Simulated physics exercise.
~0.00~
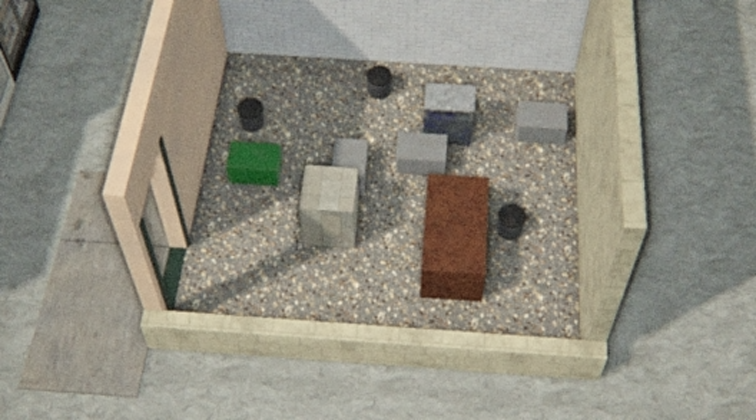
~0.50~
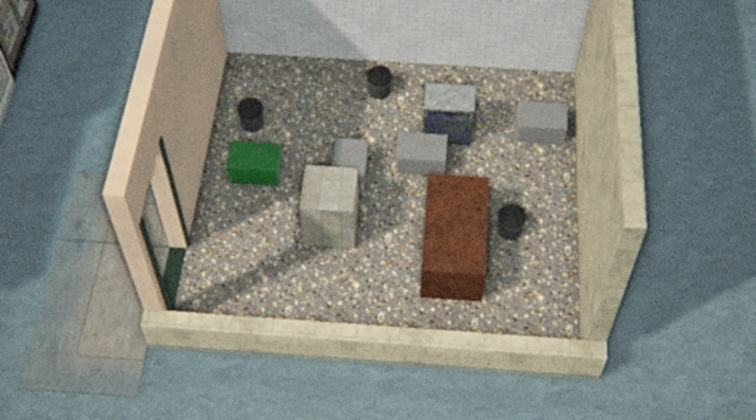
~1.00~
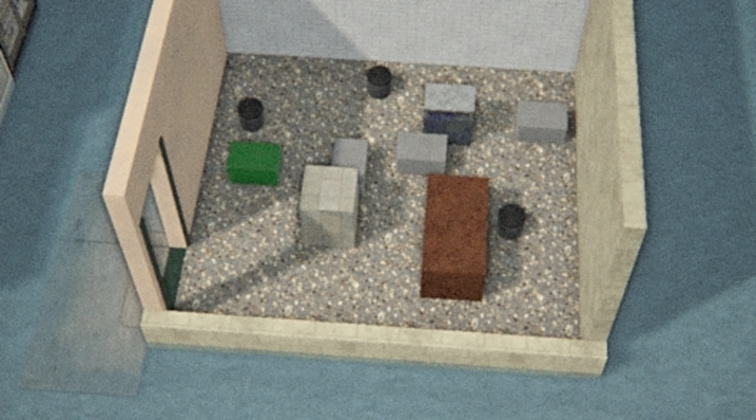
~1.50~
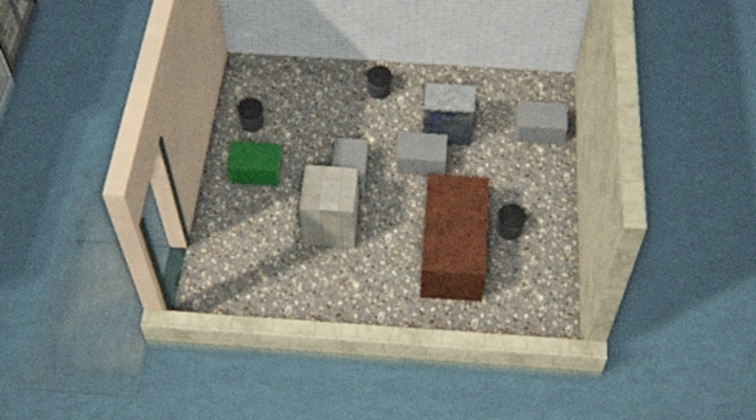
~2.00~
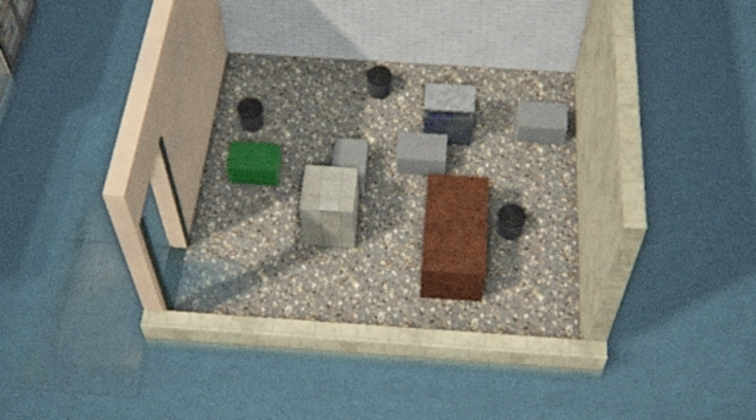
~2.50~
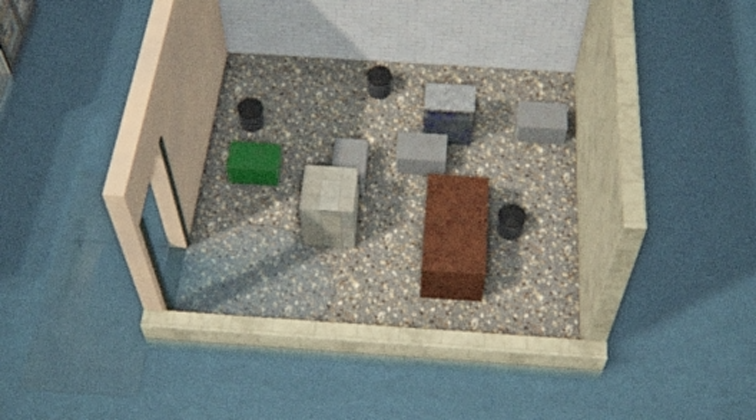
The video shows a roofless room holding a green crate, a large reddish-brown block, gray boxes and dark buckets. Bluish water covers the ground outside, then spreads through the doorway at left across the nearby floor, while the objects stay still.
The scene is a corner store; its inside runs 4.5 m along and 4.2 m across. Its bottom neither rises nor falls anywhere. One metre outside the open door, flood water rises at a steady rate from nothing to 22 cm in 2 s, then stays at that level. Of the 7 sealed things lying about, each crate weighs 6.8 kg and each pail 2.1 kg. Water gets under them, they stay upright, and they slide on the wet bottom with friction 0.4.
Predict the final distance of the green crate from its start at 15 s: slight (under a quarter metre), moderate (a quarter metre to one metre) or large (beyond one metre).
Looks like it will get pushed a little way.
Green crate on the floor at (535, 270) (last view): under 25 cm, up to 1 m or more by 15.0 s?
In that run it wanders far off.
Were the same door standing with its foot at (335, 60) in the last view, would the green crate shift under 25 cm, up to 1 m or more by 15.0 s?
In that case the green crate gets carried off.
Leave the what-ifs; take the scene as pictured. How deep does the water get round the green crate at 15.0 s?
Around 7 cm.
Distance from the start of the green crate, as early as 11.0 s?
Some 10 cm from the start.
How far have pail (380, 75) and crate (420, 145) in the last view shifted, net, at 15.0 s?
150 cm, 200 cm.
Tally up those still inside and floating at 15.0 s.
Tally: 7 of them.
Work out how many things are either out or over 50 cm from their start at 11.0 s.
I count 4.
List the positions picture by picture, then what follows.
The green crate at (253, 156), on the bottom; water covers 0.0 m2; 0 of 7 have shifted, in the first frame.
The green crate at (253, 156), on the bottom; water covers 0.0 m2; 0 of 7 have shifted, in the second frame.
The green crate at (253, 156), on the bottom; water covers 0.0 m2; 0 of 7 have shifted, in the third frame.
The green crate at (253, 156), on the bottom; 0.0 m2 under water; 0 of 7 have shifted, in the fourth frame.
The green crate at (253, 156), on the bottom; water covers 0.6 m2; 0 of 7 have shifted, in the fifth frame.
The green crate at (253, 156) rests on the ground; water covers 2.1 m2; 0 of 7 have shifted, in the sixth frame.
After 3.5 s the green crate is near (253, 156), 0.0 m from its start, aground; 0 afloat.
After 6.8 s the green crate is near (253, 156), 0.0 m from its start, aground; 2 afloat.
After 11.0 s the green crate is near (256, 160), 0.1 m from its start, afloat; 7 afloat.
After 15.0 s the green crate is near (278, 184), 0.5 m from its start, afloat; 7 afloat.
